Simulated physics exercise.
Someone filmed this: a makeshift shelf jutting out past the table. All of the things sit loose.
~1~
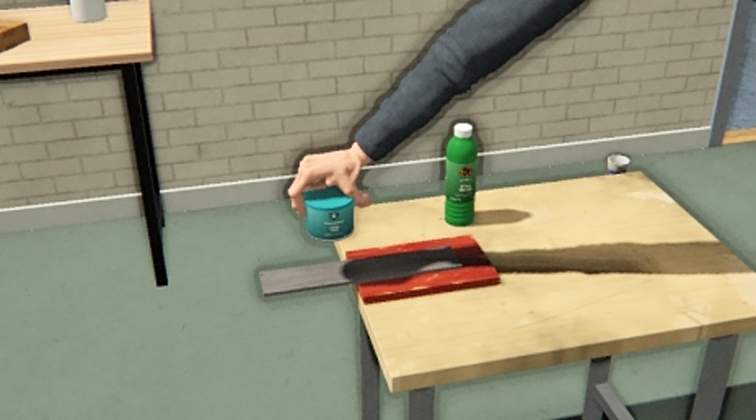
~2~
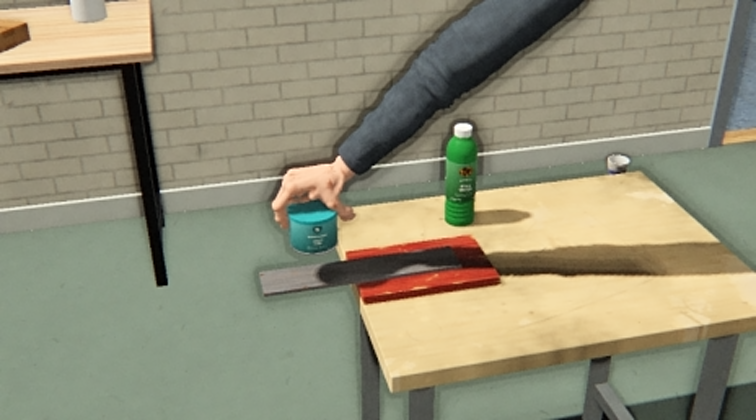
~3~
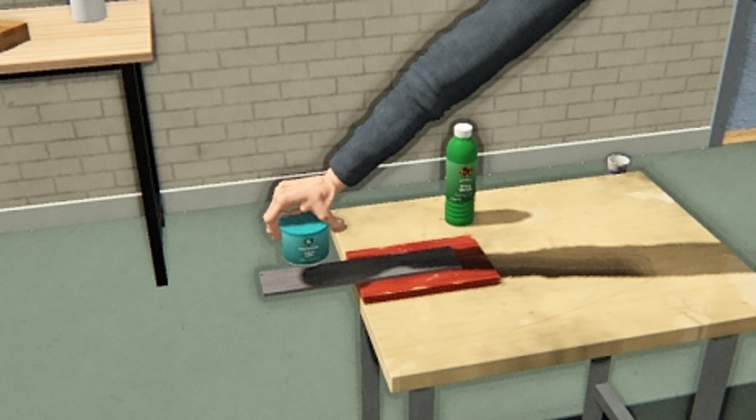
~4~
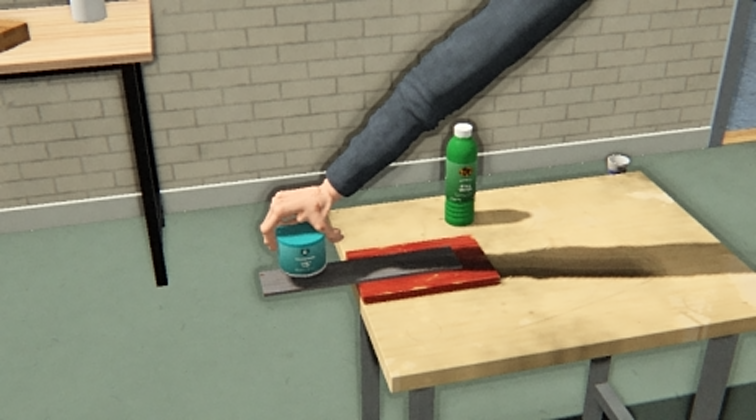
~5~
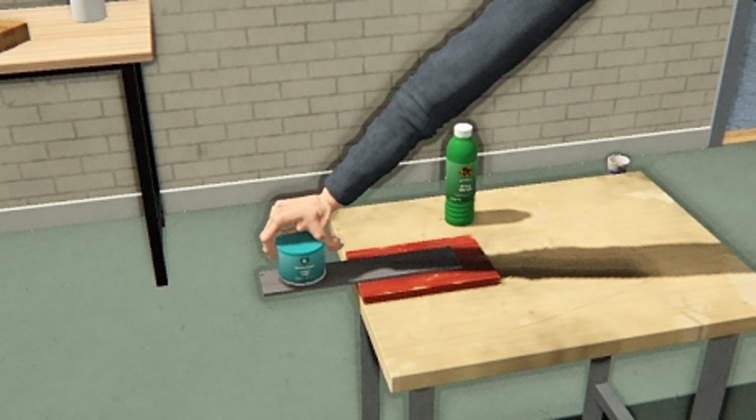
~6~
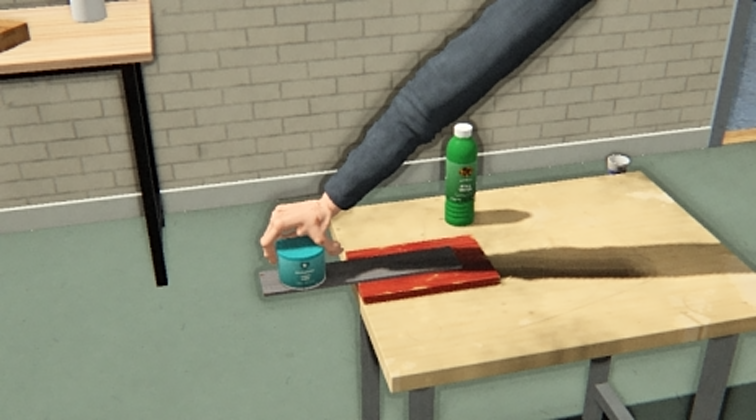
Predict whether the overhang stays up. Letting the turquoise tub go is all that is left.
Prediction: It falls.
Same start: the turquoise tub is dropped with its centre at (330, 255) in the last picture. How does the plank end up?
In that case it drops.
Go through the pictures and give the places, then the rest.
The first frame shows still above its spot; turquoise tub (330, 212); red slab (421, 268).
The second frame shows still above its spot; turquoise tub (313, 226); green bottle (461, 175).
The third frame shows still above its spot; turquoise tub (305, 237); grey plank (361, 270).
The fourth frame shows still above its spot; turquoise tub (302, 247); red slab (421, 268).
The fifth frame shows still above its spot; turquoise tub (301, 256); green bottle (461, 175).
The sixth frame shows set down, still held; turquoise tub (301, 261); grey plank (361, 270).
Then, 0.40 s after the last picture, turquoise tub and grey plank now down on the floor or falling.
Then, 0.60 s after the last picture, things are still on the move.
Then, 0.90 s after the last picture, as before.
By the end, down on the floor or falling, turquoise tub and grey plank; the other 2 in place. The plank goes over.
